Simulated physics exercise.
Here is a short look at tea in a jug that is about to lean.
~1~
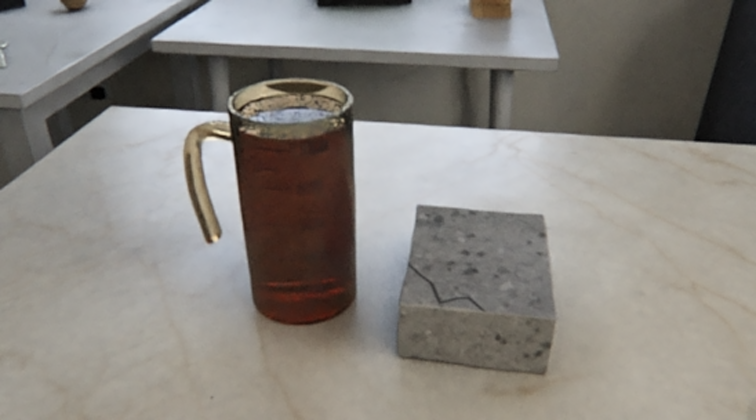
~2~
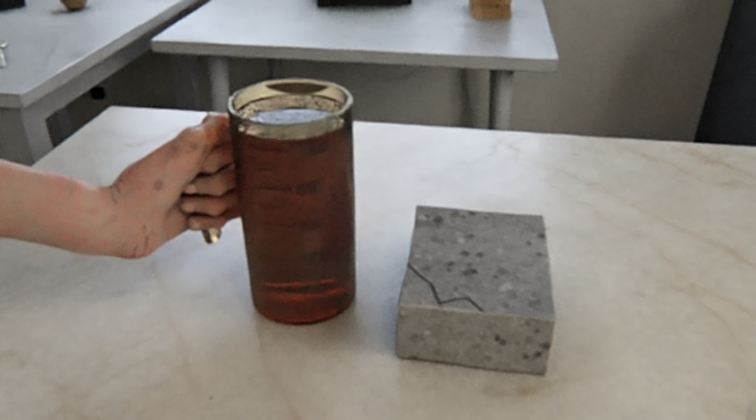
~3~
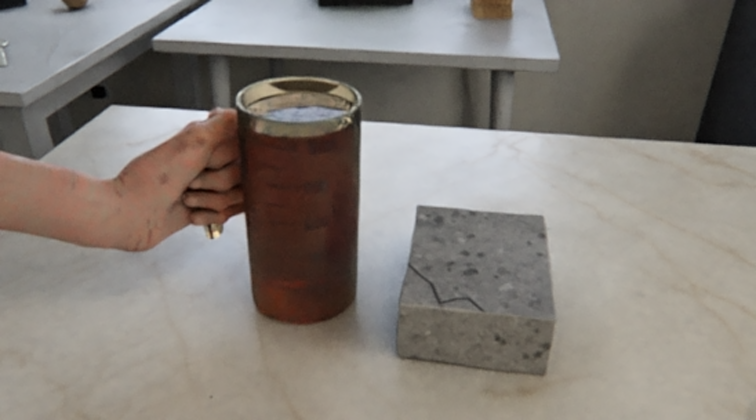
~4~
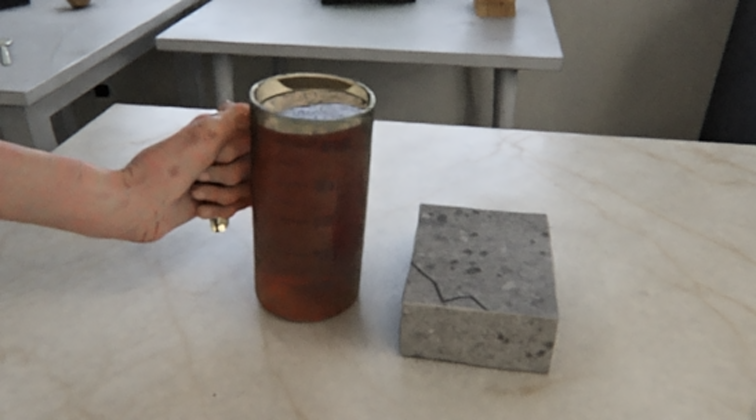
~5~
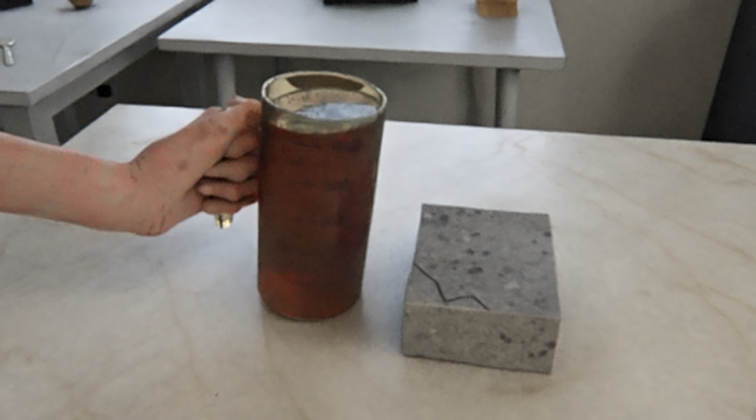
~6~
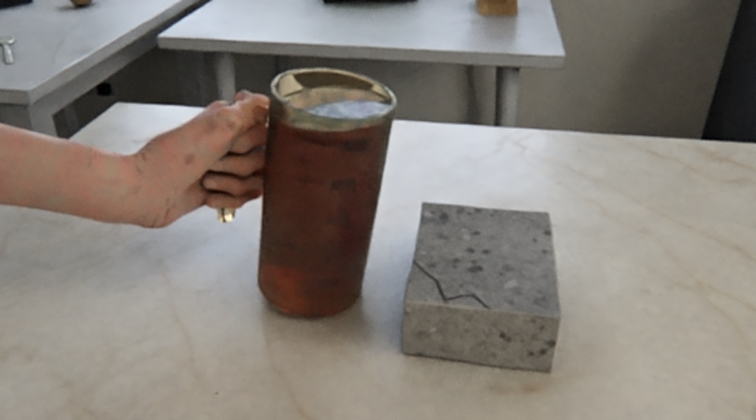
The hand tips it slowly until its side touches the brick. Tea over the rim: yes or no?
Yes.
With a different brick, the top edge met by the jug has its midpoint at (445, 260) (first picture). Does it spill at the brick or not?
Some escapes.
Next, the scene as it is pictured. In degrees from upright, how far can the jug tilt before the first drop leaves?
Roughly 20°.
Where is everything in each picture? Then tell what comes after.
It stands upright; jug (299, 201) nearly full, in the first picture.
A hand takes hold; jug nearly full, surface at (292, 115); brick (476, 281), in the second picture.
Tipping on its foot; jug (302, 199) nearly full, in the third picture.
The top moves towards the brick; jug nearly full, surface at (312, 111); brick (479, 280), in the fourth picture.
On the way over; jug (318, 195) nearly full, in the fifth picture.
It is leaning; jug nearly full, surface at (333, 108); brick (481, 278), in the sixth picture.
Shortly, the jug leans by about 20°; it has lost some; nearly all of the tea is inside.
Then, the jug leans by about 35°; it has lost some; nearly all of the tea is inside.
At the finish, the jug leans by about 35°, against the brick; it has lost some; nearly all of the tea is inside.
